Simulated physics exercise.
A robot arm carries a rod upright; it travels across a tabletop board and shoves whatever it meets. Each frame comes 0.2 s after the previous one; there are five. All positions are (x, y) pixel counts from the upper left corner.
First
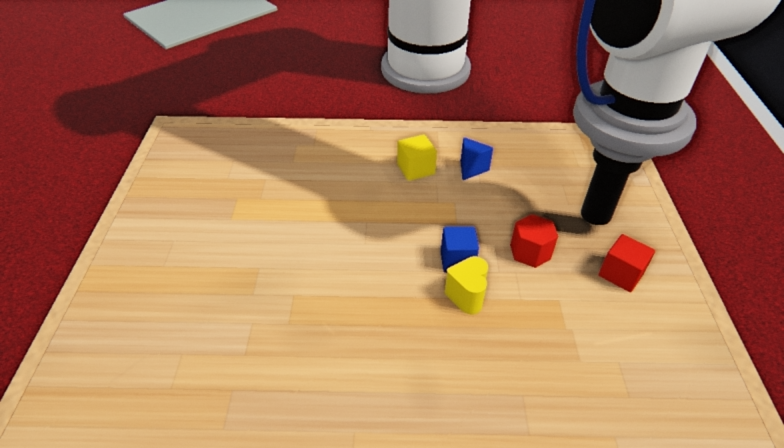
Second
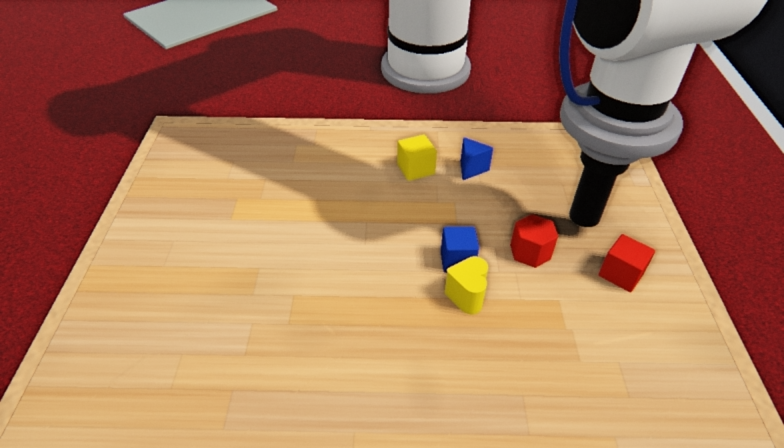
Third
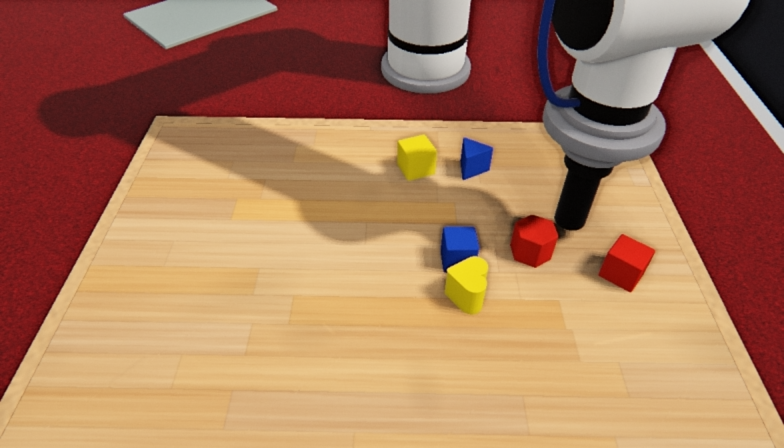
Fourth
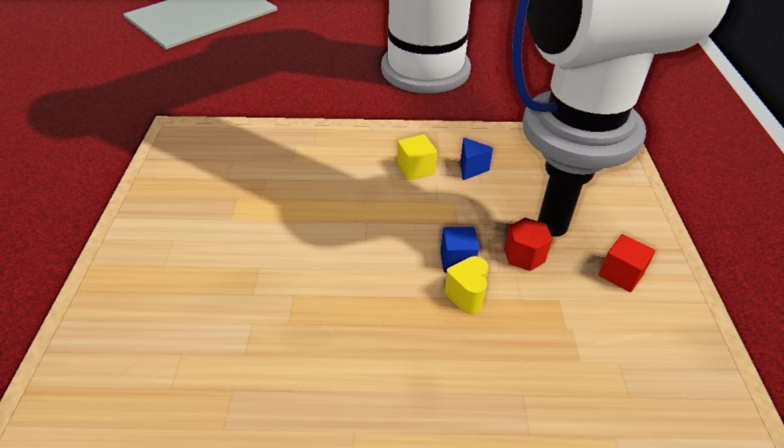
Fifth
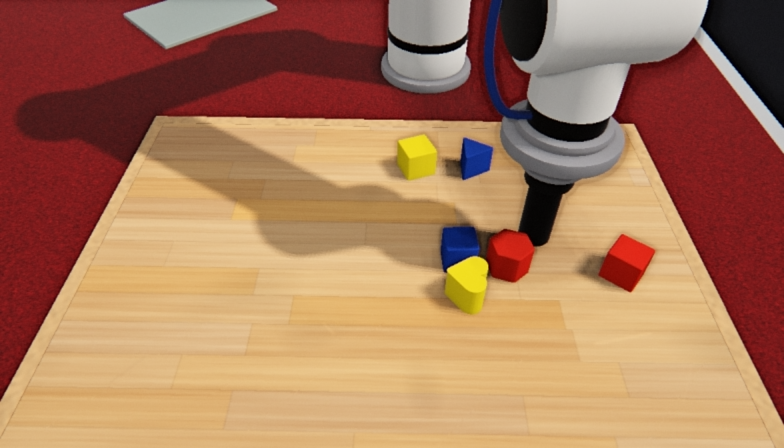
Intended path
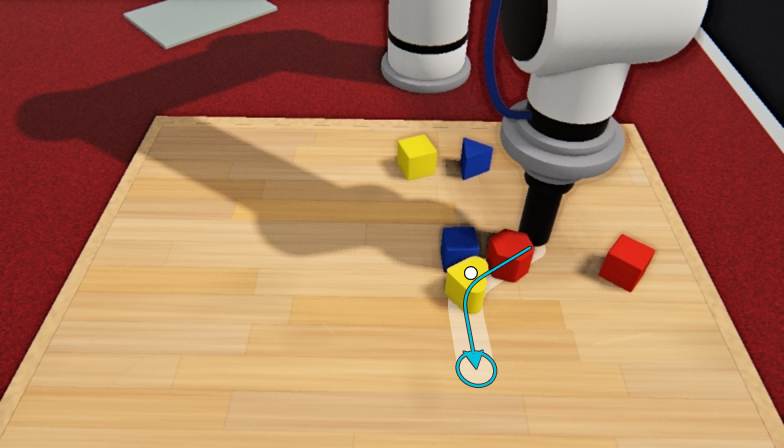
We see a robot arm with a black rod move left across a wooden board of red, blue and yellow blocks, then push the red hexagon left and slightly nearer, close beside the yellow heart, while the other blocks stay still.
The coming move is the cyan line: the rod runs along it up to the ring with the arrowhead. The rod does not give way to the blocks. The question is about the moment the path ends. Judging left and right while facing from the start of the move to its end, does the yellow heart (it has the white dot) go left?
I believe not.
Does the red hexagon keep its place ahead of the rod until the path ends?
Yes.
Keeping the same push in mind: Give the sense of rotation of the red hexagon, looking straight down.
The sense of turning is anti-clockwise.
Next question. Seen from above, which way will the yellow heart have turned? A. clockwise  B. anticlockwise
The answer is A.
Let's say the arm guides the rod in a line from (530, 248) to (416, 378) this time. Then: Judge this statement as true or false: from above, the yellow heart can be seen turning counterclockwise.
My answer: True.
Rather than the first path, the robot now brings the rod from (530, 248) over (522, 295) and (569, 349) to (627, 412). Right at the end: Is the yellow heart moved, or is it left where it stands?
The yellow heart changes place.
Drawn move, from (530, 248) over (488, 273) and (466, 313) to (476, 369); the dot is on the yellow heart.
The first path, step by step. One third of the way, rod at (489, 262); blue square piece at (457, 239), turned 25° clockwise; yellow heart at (443, 297), turned 40° clockwise; red hexagon at (478, 277), turned 35° anticlockwise.
Two thirds of the way, rod at (468, 302); blue square piece at (453, 239), turned 40° clockwise; yellow heart at (425, 327), turned 115° clockwise; red hexagon at (467, 323), turned 65° anticlockwise.
At the end, rod at (479, 358); blue square piece at (453, 239), turned 40° clockwise; yellow heart at (421, 331), turned 125° clockwise; red hexagon at (463, 383), turned 30° anticlockwise; red square piece still.
